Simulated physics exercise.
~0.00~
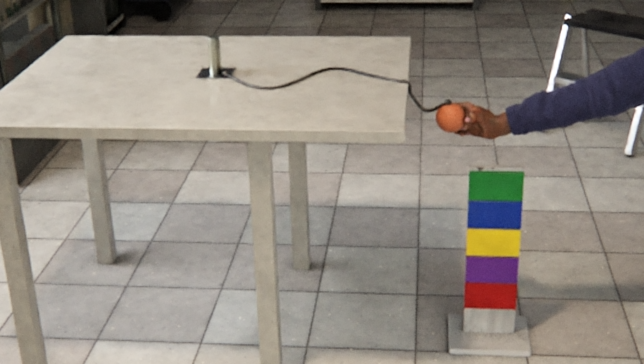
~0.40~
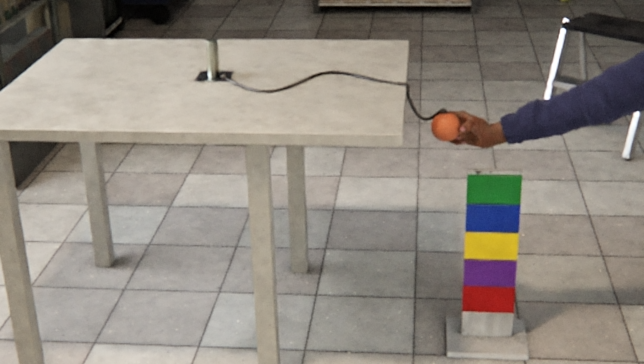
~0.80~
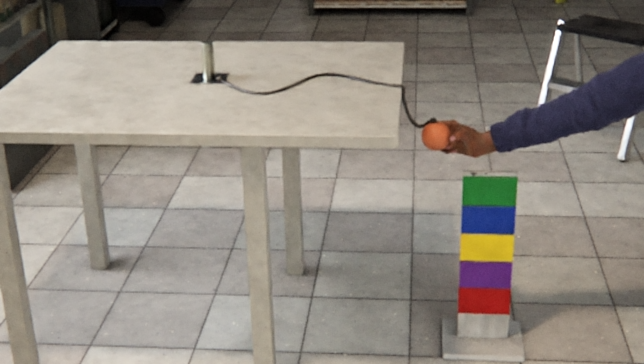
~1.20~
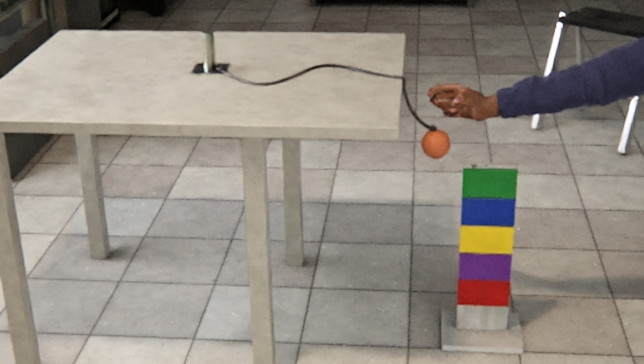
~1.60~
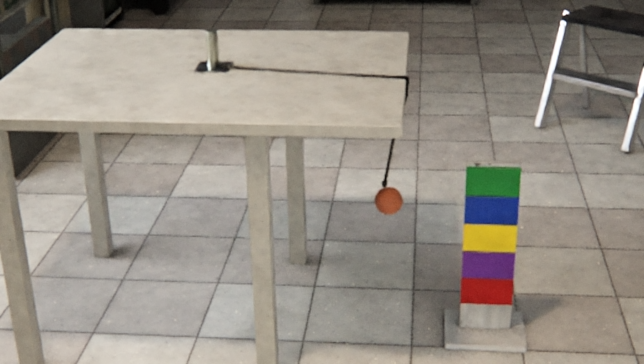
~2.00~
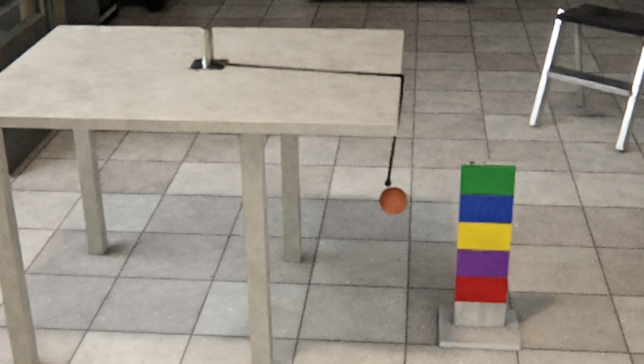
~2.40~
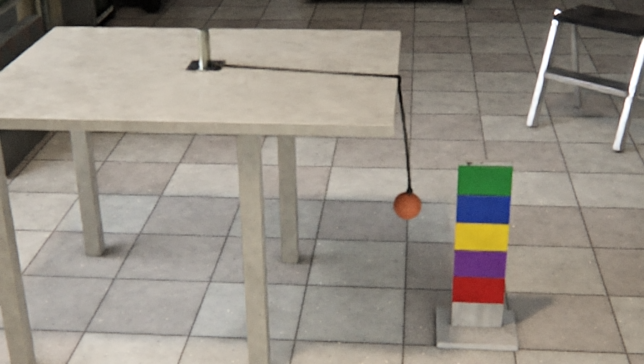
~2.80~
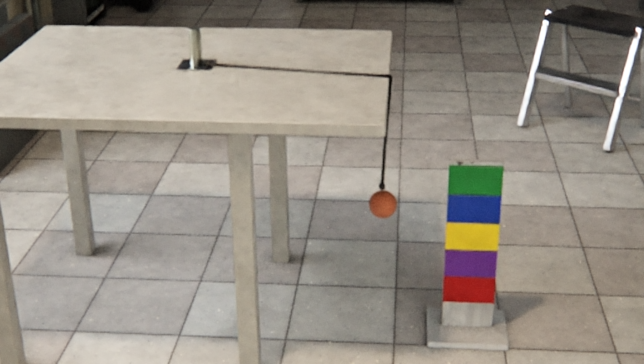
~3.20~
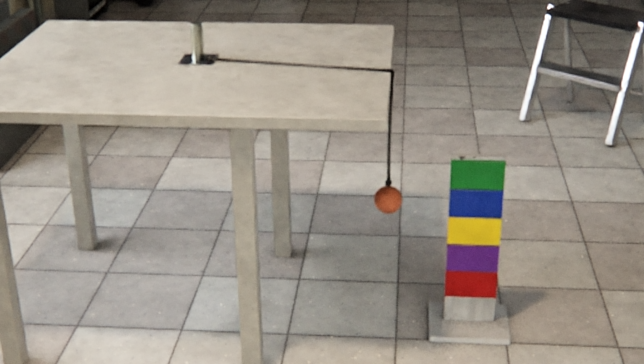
On a tiled floor, a hand releasing an orange ball on a tabletop cord, which drops, sways and hangs level with blue.
